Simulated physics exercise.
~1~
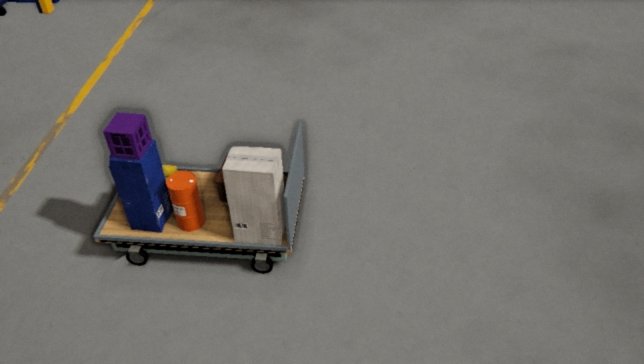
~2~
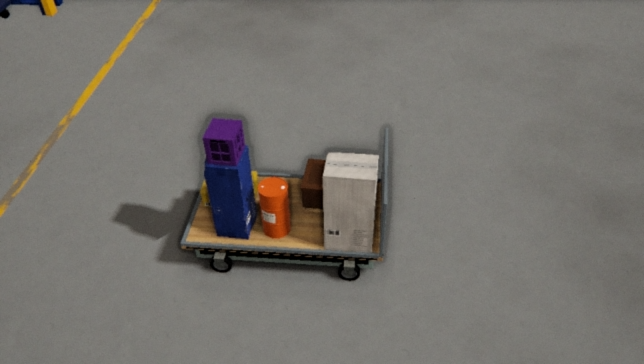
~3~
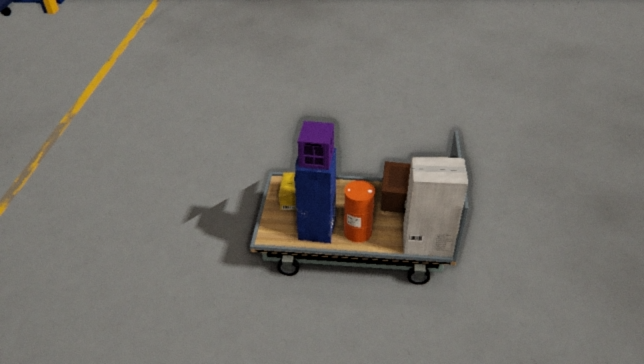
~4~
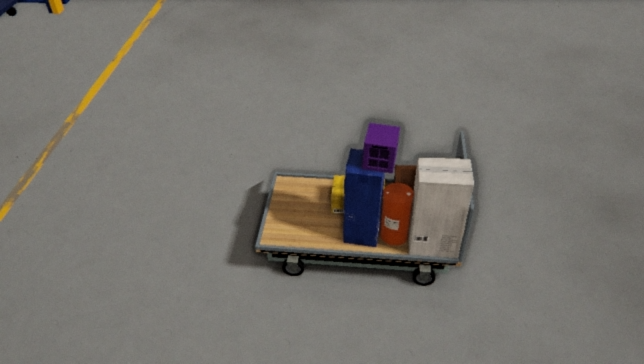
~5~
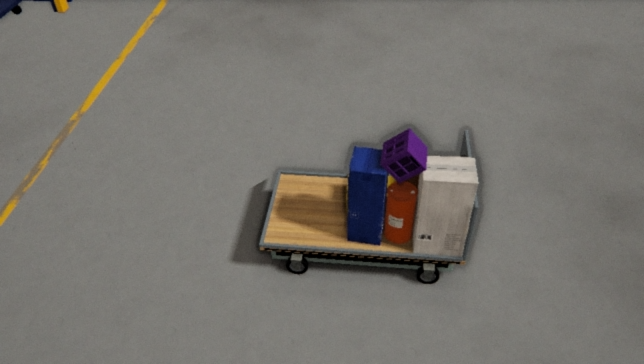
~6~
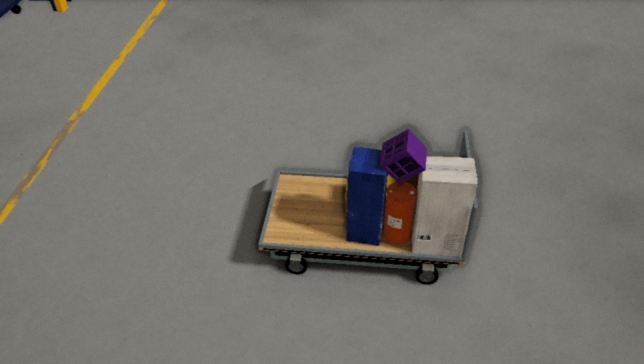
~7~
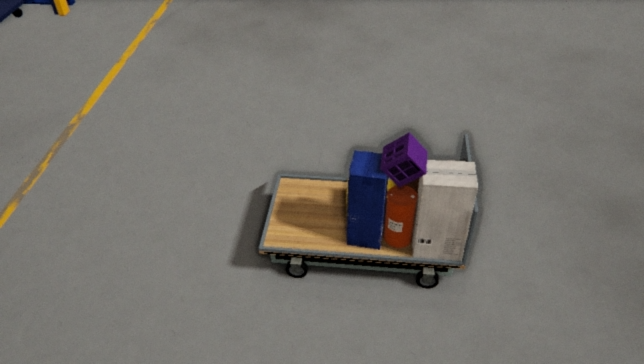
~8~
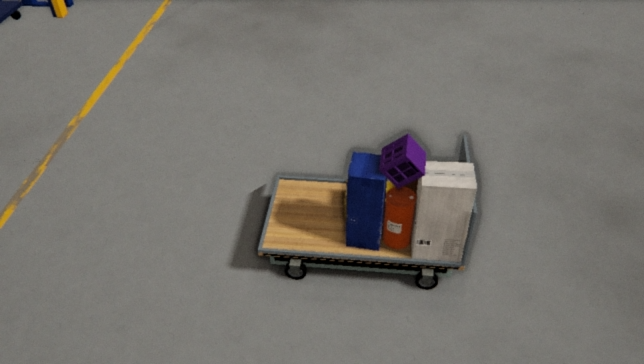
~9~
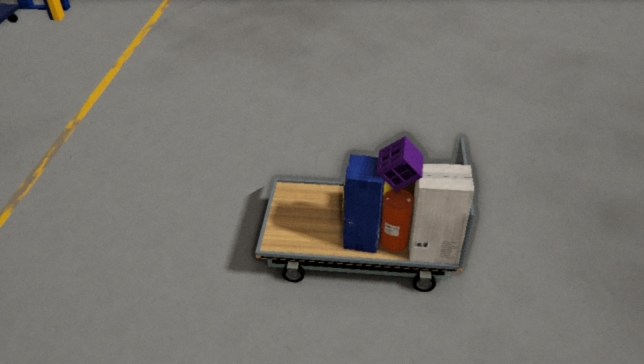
A flat cart with a wooden deck and an upright board at its right end rolls rightward across a grey concrete floor marked by a yellow line, seen from above and to one side. It carries a blue box topped by a purple crate at the left, an orange canister in the middle, a white box near the board, and yellow and brown pieces behind. As the cart stops, the blue box, canister and yellow box slide right toward the white box, which holds its place. The purple crate tips off the blue box and ends tilted above the canister, wedged between the tall boxes.
